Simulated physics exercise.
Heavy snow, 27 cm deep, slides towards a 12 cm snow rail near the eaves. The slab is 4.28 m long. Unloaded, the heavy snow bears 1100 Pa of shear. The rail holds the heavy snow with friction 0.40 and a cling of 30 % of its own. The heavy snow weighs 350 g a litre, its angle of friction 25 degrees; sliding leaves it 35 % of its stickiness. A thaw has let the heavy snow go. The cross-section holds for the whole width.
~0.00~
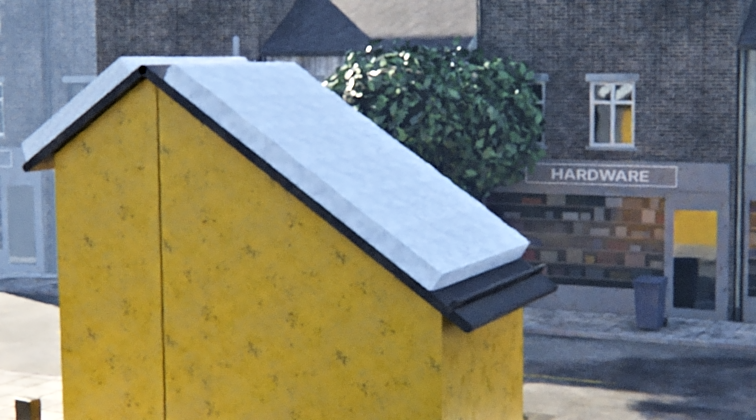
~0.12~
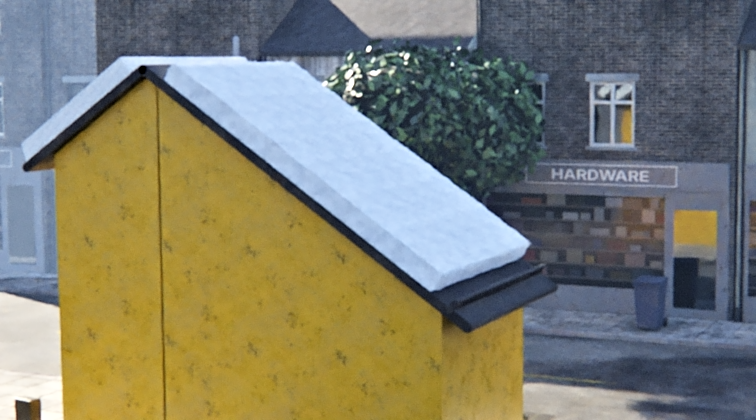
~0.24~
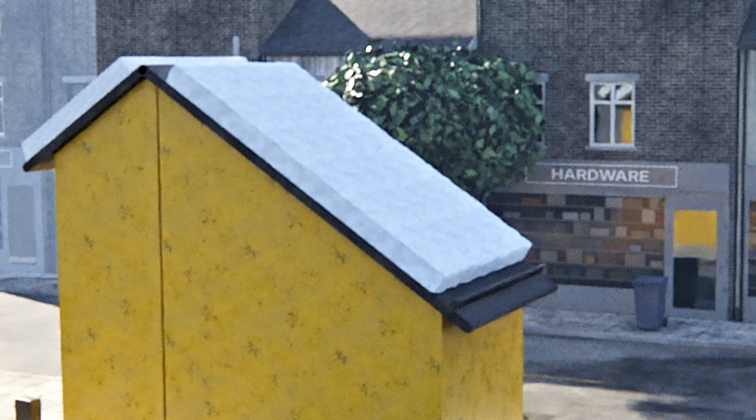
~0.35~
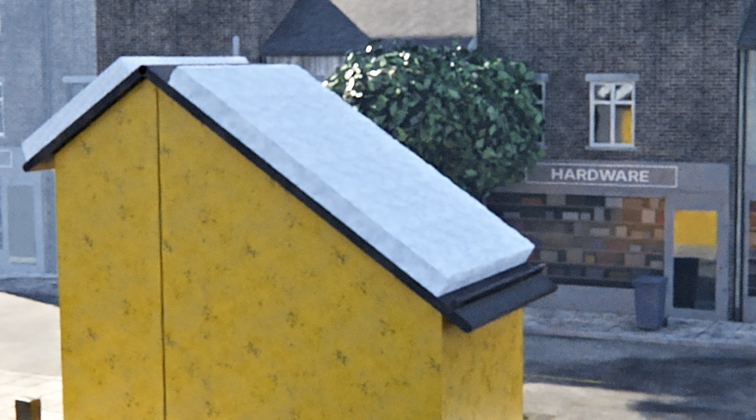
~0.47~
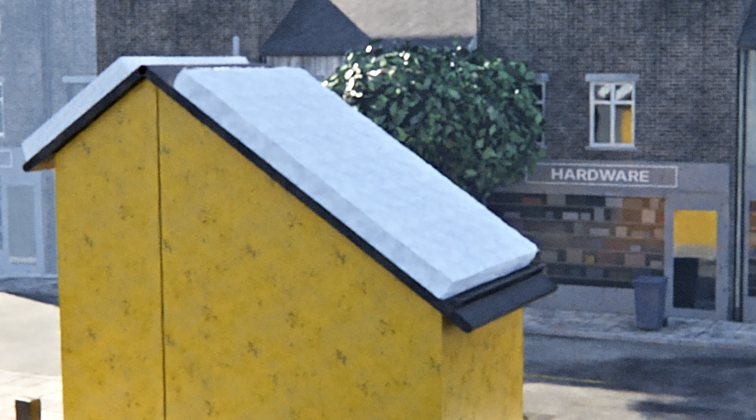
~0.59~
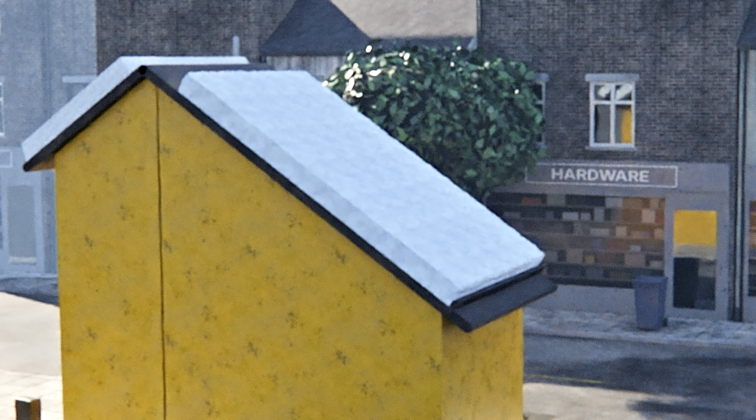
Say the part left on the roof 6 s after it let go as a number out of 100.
The part left on the roof 6 s after it let go is near 58 %.
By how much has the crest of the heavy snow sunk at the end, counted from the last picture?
About 1.2 m.
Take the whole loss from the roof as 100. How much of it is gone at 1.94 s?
About 40 %.
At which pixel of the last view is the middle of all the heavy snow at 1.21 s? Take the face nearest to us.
Near (350, 214).
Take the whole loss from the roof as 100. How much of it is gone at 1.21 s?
About 10 %.
After 1.21 s, 97 % of the snow is on the roof.
After 1.94 s, 82 % of the snow is on the roof.
After 2.67 s, 70 % of the snow is on the roof.
After 3.40 s, 63 % of the snow is on the roof.
After 6.00 s, at the end, 58 % of the snow is on the roof.
